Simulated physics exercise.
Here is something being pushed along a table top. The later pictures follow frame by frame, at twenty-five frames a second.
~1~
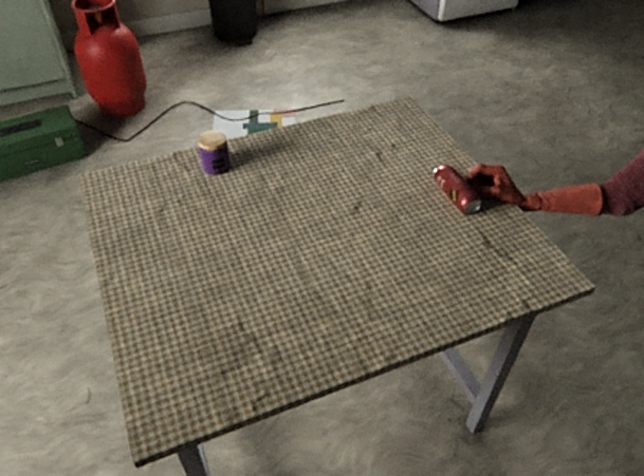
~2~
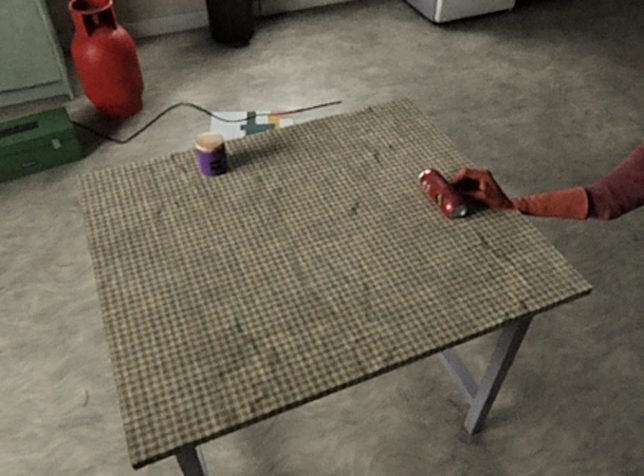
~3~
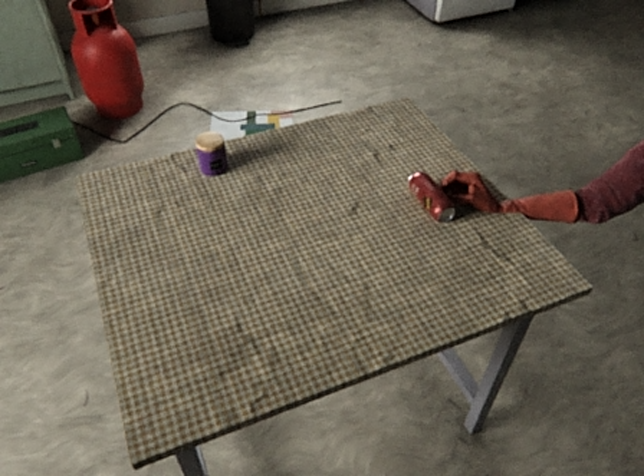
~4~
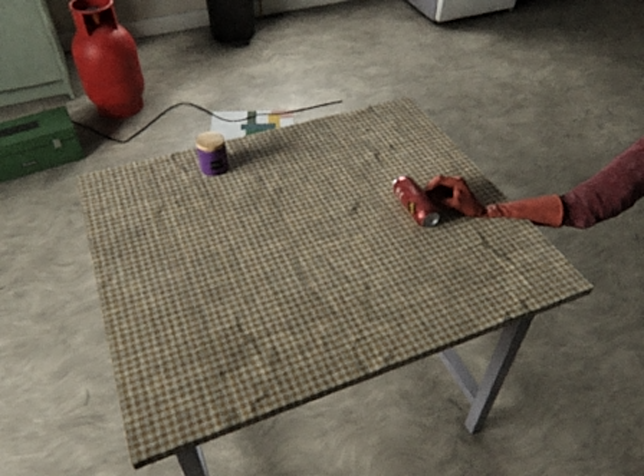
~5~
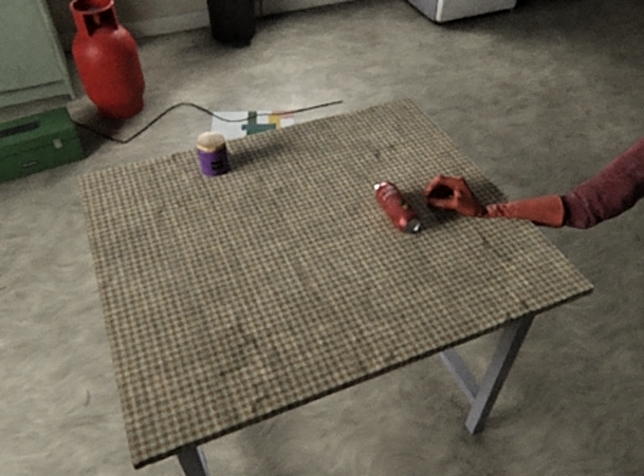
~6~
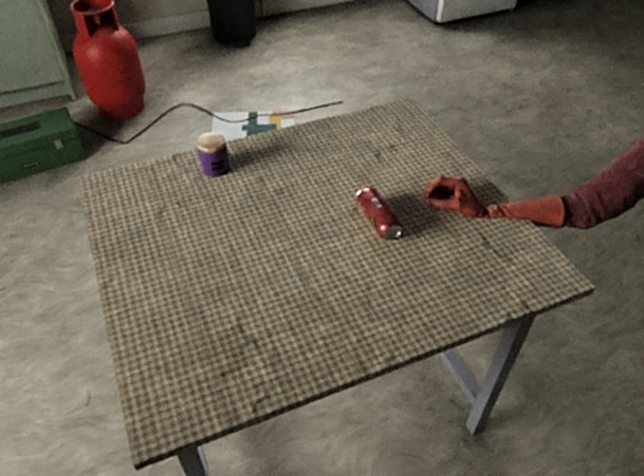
A red can lying on its side is pushed leftward across a checked table top by a gloved hand, then rolls clear of the hand toward the middle, while a purple tub stays still near the far edge.
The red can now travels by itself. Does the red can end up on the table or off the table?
The red can goes over the edge.
Then, 0.30 s past the last view, red can displaced well along near (229, 258).
Then, 0.60 s past the last view, red can now off the table.
Then, 0.90 s past the last view, things are still on the move.
Finally, off the table, red can.
